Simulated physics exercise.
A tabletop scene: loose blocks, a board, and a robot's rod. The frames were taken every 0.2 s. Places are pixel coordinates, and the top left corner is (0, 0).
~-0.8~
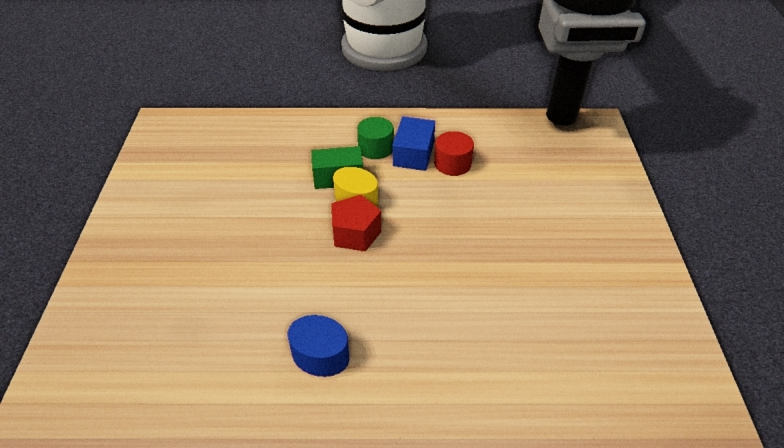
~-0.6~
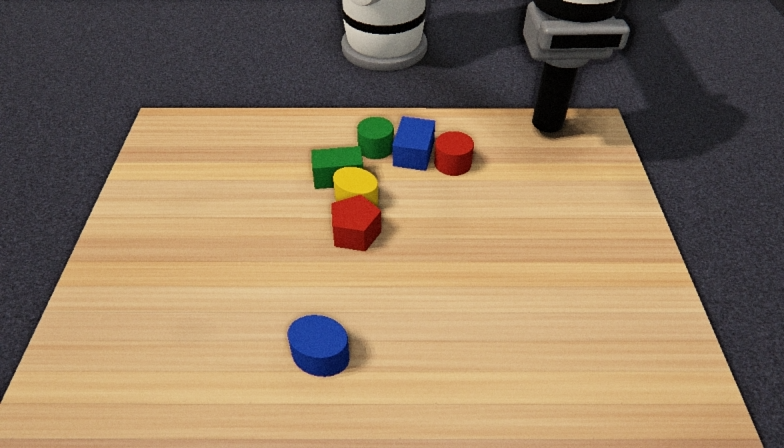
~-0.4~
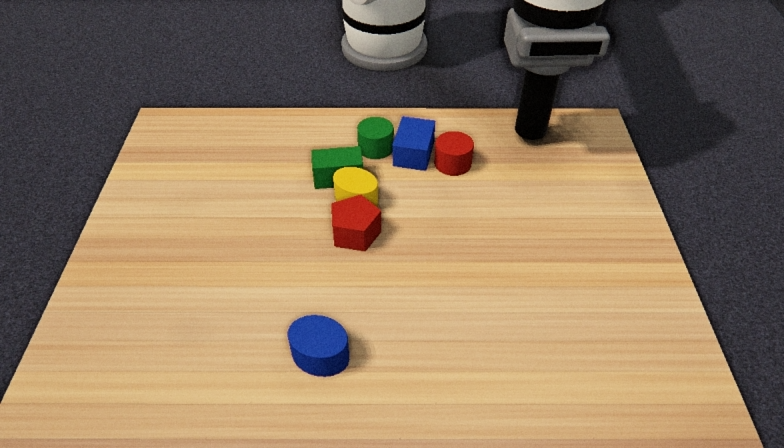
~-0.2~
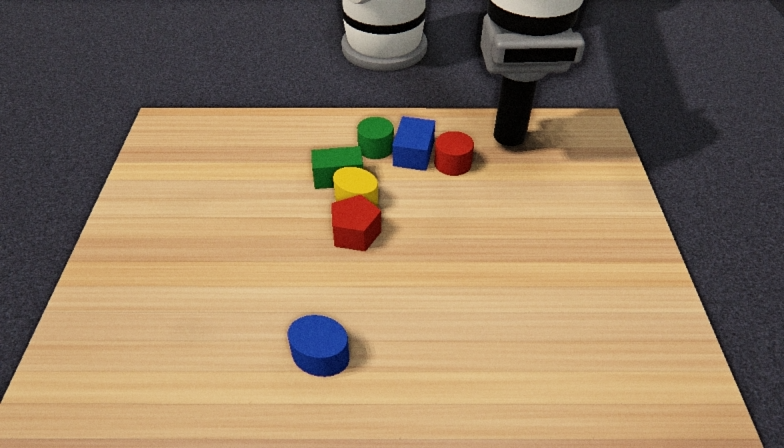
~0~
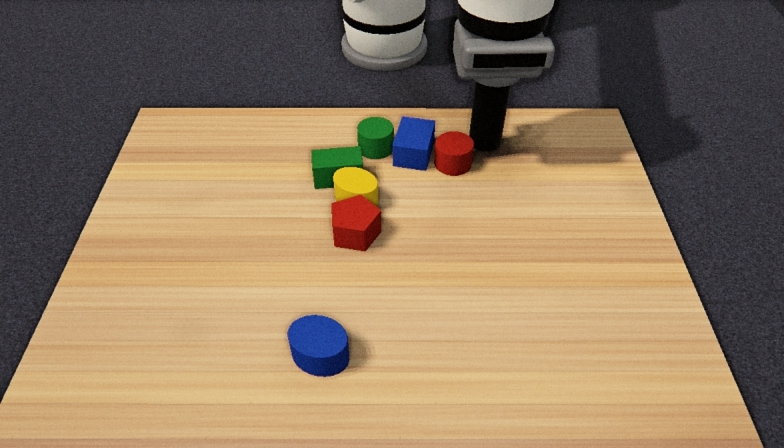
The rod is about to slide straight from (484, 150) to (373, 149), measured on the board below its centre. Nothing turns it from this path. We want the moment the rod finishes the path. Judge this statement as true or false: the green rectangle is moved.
True
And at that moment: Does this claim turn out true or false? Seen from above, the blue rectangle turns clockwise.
The statement is incorrect.
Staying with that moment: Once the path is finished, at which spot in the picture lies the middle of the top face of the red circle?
Around pixel (436, 151).
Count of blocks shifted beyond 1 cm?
Three or more blocks.
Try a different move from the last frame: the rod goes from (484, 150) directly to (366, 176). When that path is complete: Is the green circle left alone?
No.
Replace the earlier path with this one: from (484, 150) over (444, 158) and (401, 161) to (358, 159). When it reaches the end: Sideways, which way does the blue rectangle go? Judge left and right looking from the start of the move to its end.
Shifted right.
On the path given first. One third of the way, rod at (447, 142); blue rectangle at (408, 133); red circle at (438, 150).
Two thirds of the way, rod at (409, 141); green circle at (338, 129); blue rectangle at (377, 137), turned 25° anticlockwise; red circle at (436, 151).
At the end, rod at (373, 141); green rectangle at (311, 165), turned 20° anticlockwise; green circle at (298, 135); blue rectangle at (342, 140), turned 40° anticlockwise; red circle at (436, 151).
